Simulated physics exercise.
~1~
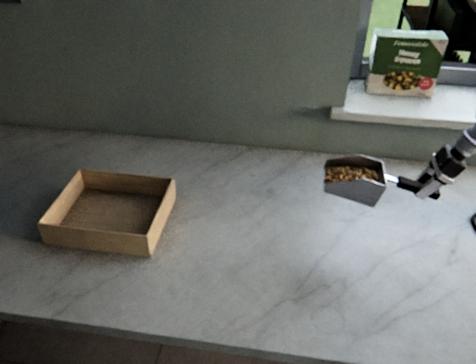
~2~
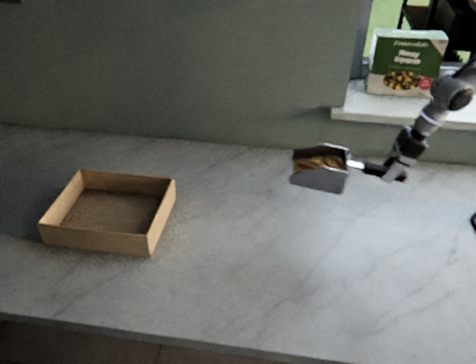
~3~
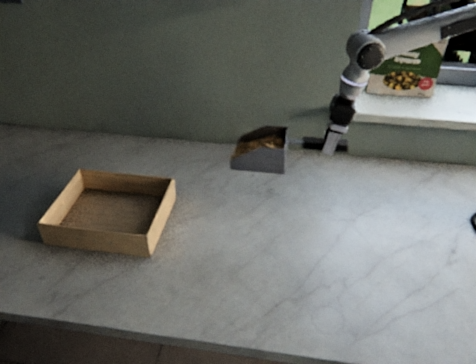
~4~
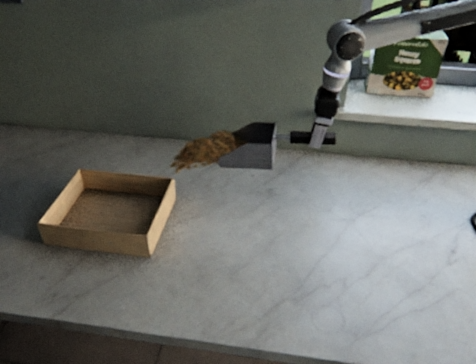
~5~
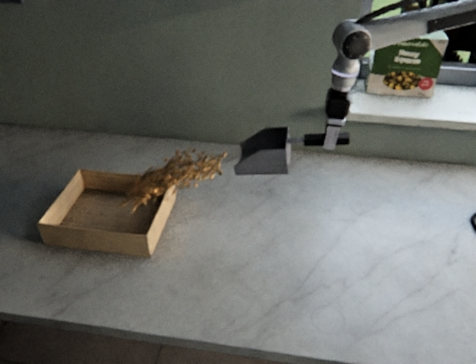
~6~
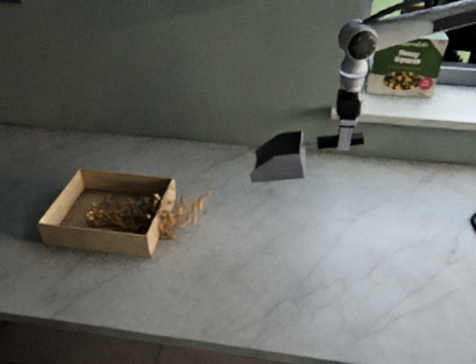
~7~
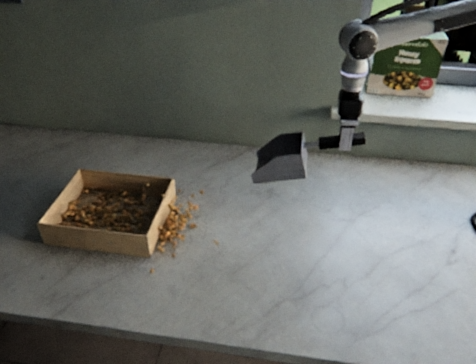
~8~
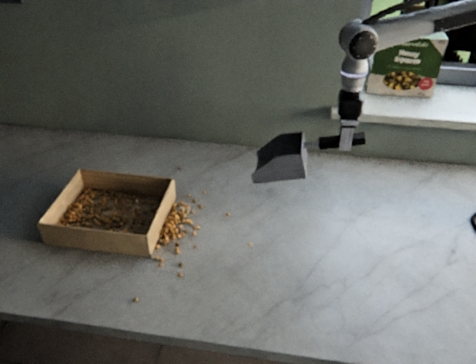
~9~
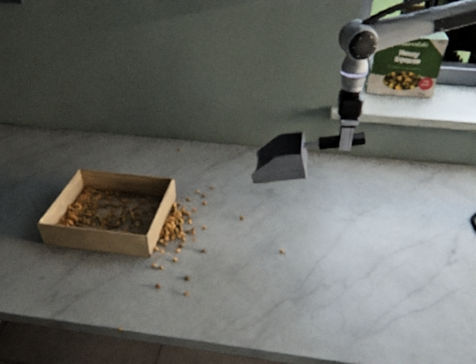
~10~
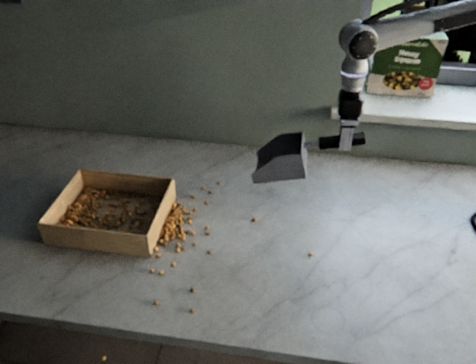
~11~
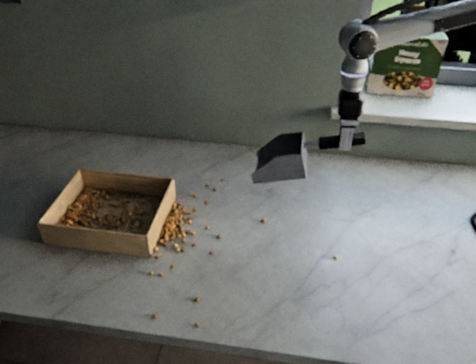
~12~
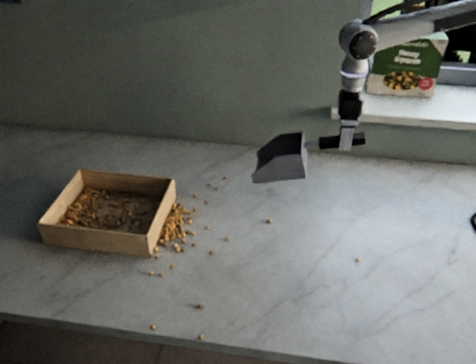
A grey scoop heaped with golden-brown chickpeas hangs from a robot arm at the right, above a pale marbled table seen from a raised viewpoint. An open tan box sits at the left, and a green and white packet stands on a window ledge behind. The arm swings the scoop left toward the box, and the load slides out in a clump as the scoop pulls back to the right, tipping. The pieces spread through the air, many landing in the box. The rest pile beside its right wall or roll across the table, while the emptied scoop hangs still.
